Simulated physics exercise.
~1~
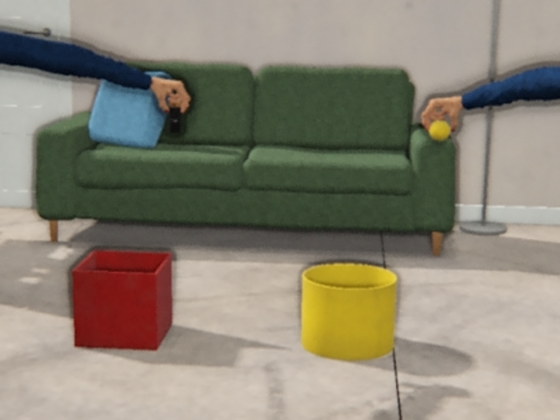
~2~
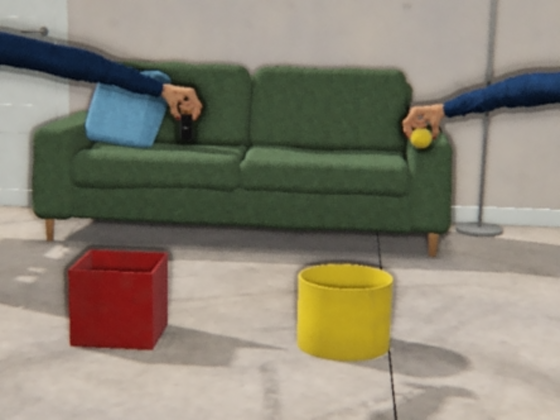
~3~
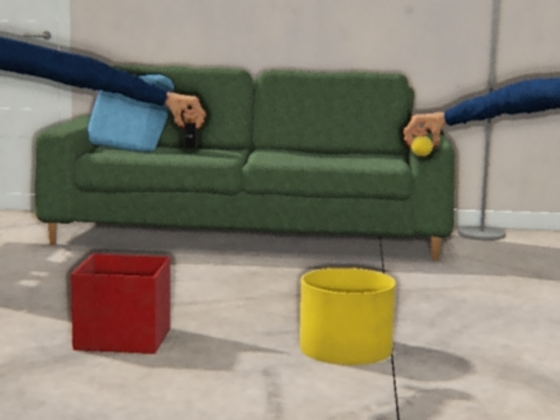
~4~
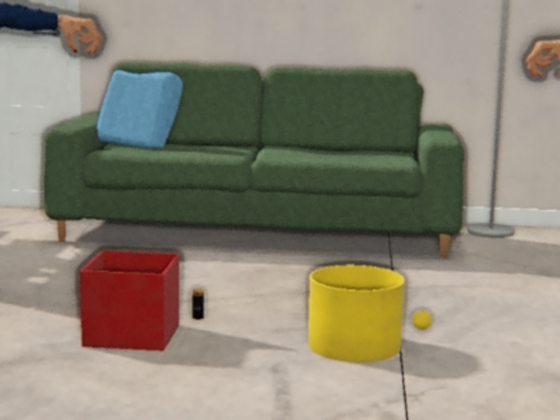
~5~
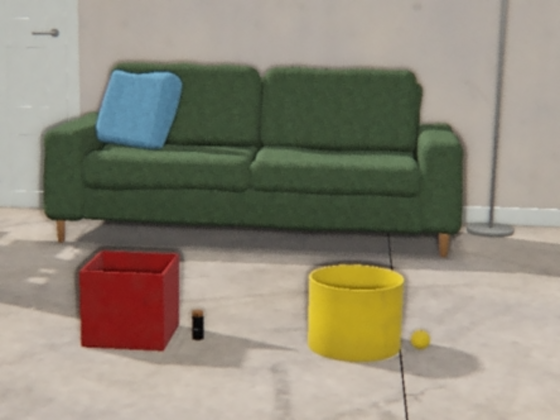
Black shaker and yellow ball held by two hands shifting slightly, then released, dropping just right of red and yellow containers.
